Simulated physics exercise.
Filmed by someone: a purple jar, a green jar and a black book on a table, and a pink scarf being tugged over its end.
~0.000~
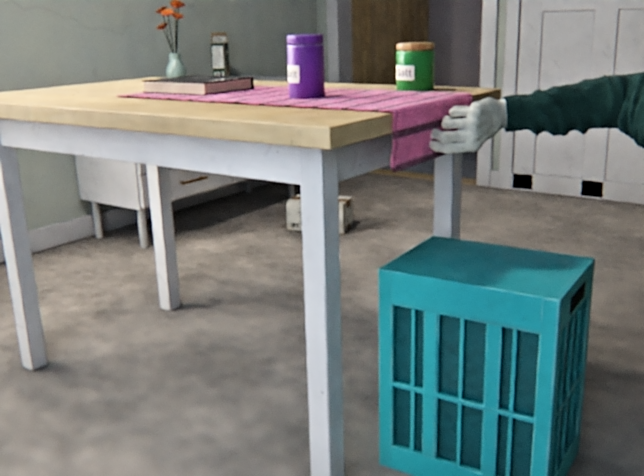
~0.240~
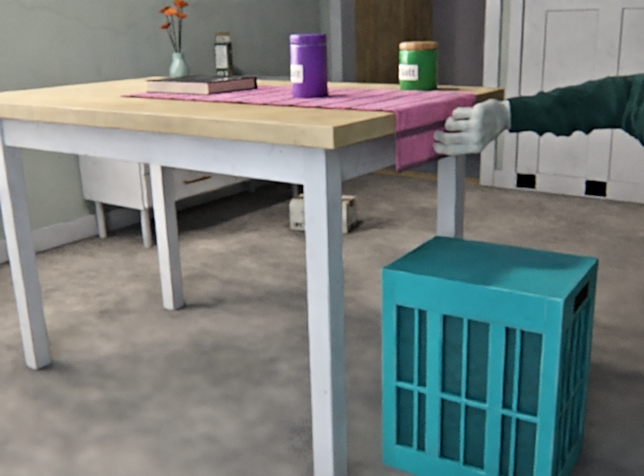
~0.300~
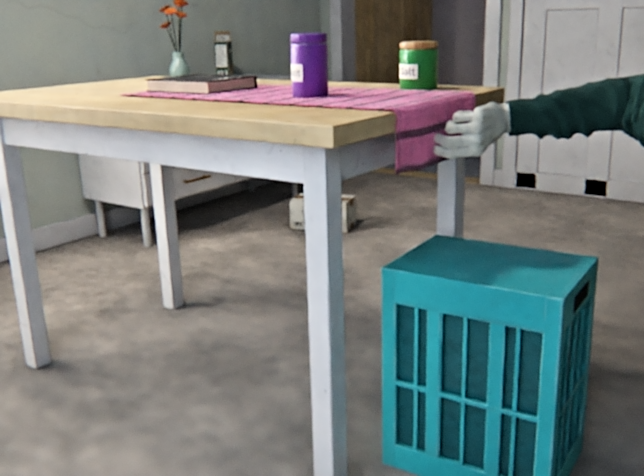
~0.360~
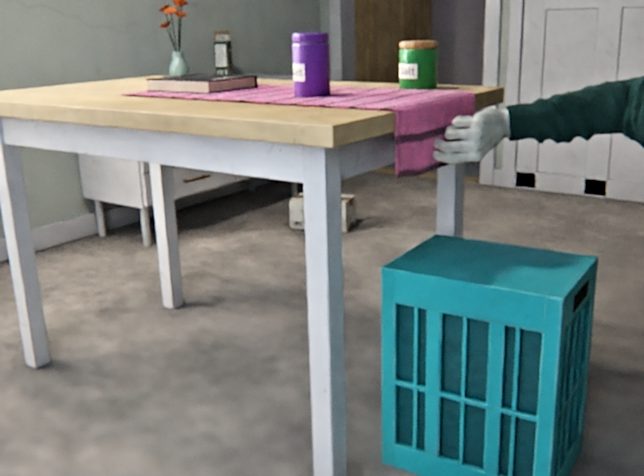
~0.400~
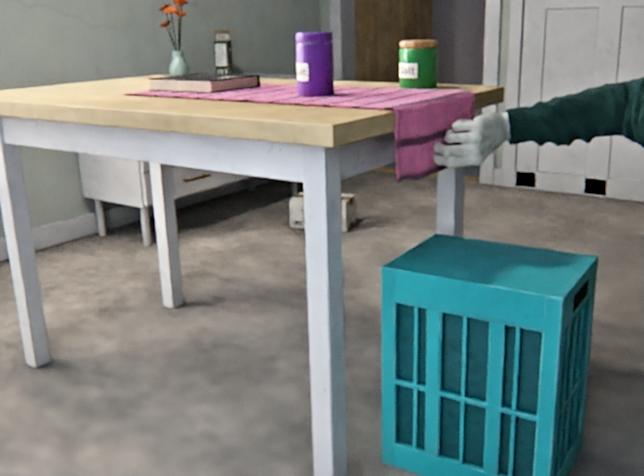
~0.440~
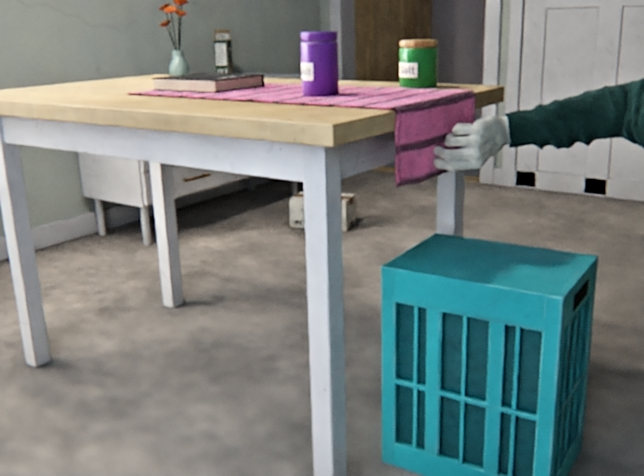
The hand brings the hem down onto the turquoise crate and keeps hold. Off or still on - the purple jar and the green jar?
Purple jar: Still on, green jar: Still on.
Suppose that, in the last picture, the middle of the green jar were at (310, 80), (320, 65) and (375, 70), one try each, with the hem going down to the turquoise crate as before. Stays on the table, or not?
Try one, it is still on top; try two, it is still on top; try three, it gets pulled off.
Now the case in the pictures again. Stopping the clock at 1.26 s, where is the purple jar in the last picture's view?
Near (394, 65).
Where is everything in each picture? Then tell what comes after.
Scarf end (392, 172); purple jar (305, 35); green jar (416, 43); black book (198, 79); top of the crate (500, 277), in the first frame.
Scarf end (397, 173), far hem (120, 96); green jar (419, 42); green jar stands beside the cloth, in the second frame.
Scarf end (395, 174); purple jar (308, 34), in the third frame.
Scarf end (396, 178), far hem (121, 95); green jar (419, 41), in the fourth frame.
Scarf end (397, 182); purple jar (314, 33), in the fifth frame.
Scarf end (396, 187), far hem (127, 94); purple jar (319, 32); green jar (419, 40); top of the crate (503, 275), in the sixth frame.
Around 0.76 s, hem going down; purple jar carried along near (346, 64); green jar as before.
Around 1.26 s, hem on the crate; purple jar carried along near (394, 65); green jar as before.
Finally, hem on the crate; purple jar carried along near (395, 65); green jar as before. The purple jar stays on the table and the green jar remains up there.
